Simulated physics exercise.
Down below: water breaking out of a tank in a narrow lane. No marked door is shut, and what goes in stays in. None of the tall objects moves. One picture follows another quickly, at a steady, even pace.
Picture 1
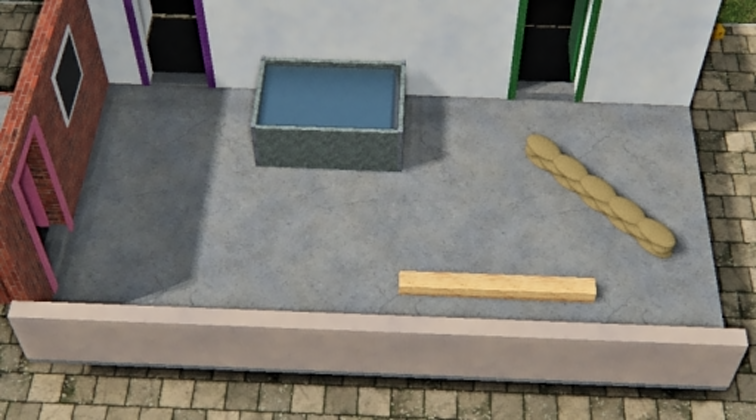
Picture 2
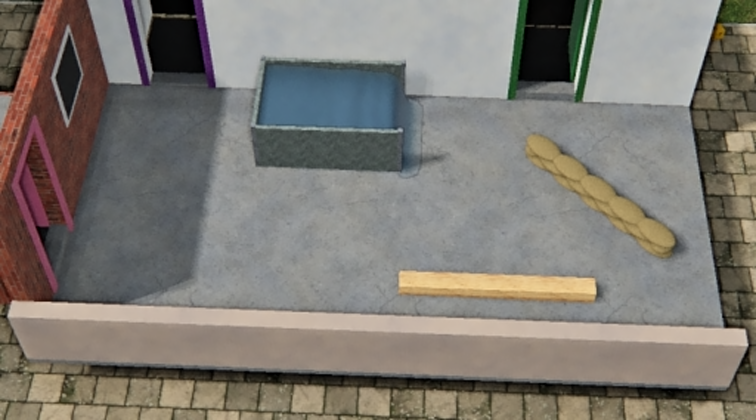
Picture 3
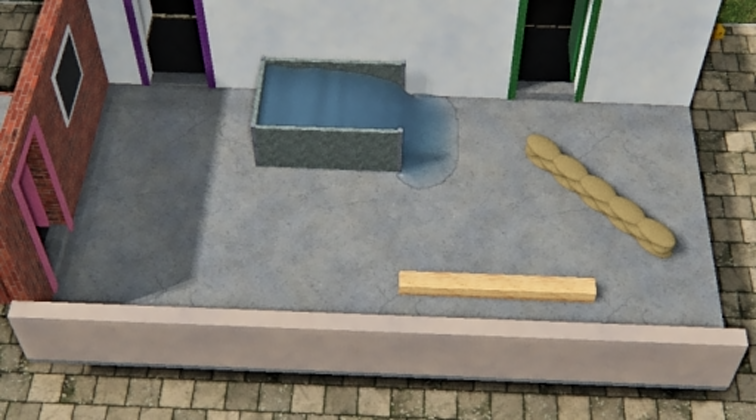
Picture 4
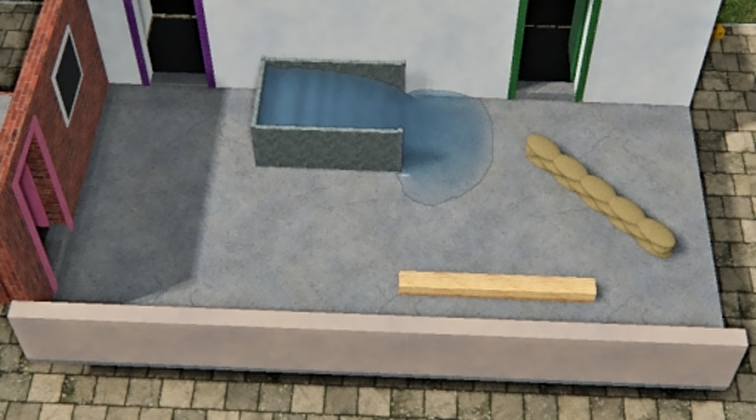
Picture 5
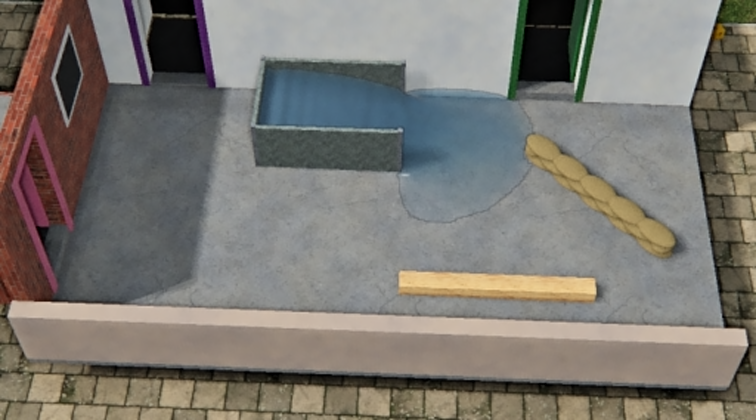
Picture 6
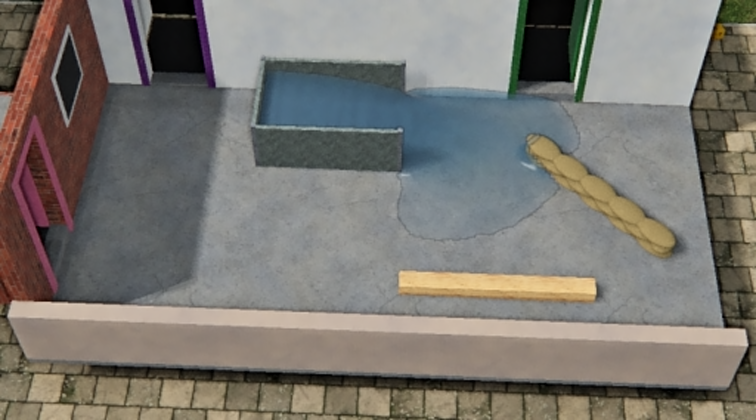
A grey stone tank of blue water stands against the white back wall of a paved grey yard, seen from above by a still camera. A purple-framed doorway is behind it, a green one to the right, a pink one in the left brick wall, with a tan segmented barrier and pale beam on the floor. Water pours from the tank's right side, spreading rightward and forward, reaching around the barrier's upper end.
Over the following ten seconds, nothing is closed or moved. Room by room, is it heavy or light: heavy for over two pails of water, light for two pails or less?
Pink door: Never tops two buckets; purple door: Never tops two buckets; green door: Never tops two buckets.
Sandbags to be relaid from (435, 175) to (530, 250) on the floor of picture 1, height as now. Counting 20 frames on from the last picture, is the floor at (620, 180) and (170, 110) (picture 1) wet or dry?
In order, I'd expect soaked and then high and dry.
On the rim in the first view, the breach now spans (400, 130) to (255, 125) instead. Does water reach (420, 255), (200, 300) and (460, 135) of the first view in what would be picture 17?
Submerged, submerged, bone-dry.
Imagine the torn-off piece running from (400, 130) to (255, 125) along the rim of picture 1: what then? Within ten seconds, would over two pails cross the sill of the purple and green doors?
The purple door exceeds it; the green door falls short.
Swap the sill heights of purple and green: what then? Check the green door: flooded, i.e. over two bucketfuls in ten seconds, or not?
Green door exceeds the limit.
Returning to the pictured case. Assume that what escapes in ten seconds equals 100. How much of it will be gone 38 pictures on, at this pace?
Roughly 85 percent.
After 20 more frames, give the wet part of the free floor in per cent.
I'd say close to 40 per cent.
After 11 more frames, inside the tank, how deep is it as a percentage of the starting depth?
Roughly 26 percent.
A moment on, water covers 25 % of the floor; the pink door not reached, the purple door not reached, the green door wet at the sill, nothing in.
Next, water covers 35 % of the floor; the pink door not reached, the purple door not reached, the green door wet at the sill, nothing in.
Then, water covers 40 % of the floor; the pink door not reached, the purple door not reached, the green door wet at the sill, nothing in.
Later, water covers 40 % of the floor; the pink door not reached, the purple door not reached, the green door wet at the sill, nothing in.
In the end, water covers 40 % of the floor; the pink door not reached, the purple door not reached, the green door wet at the sill, nothing in.
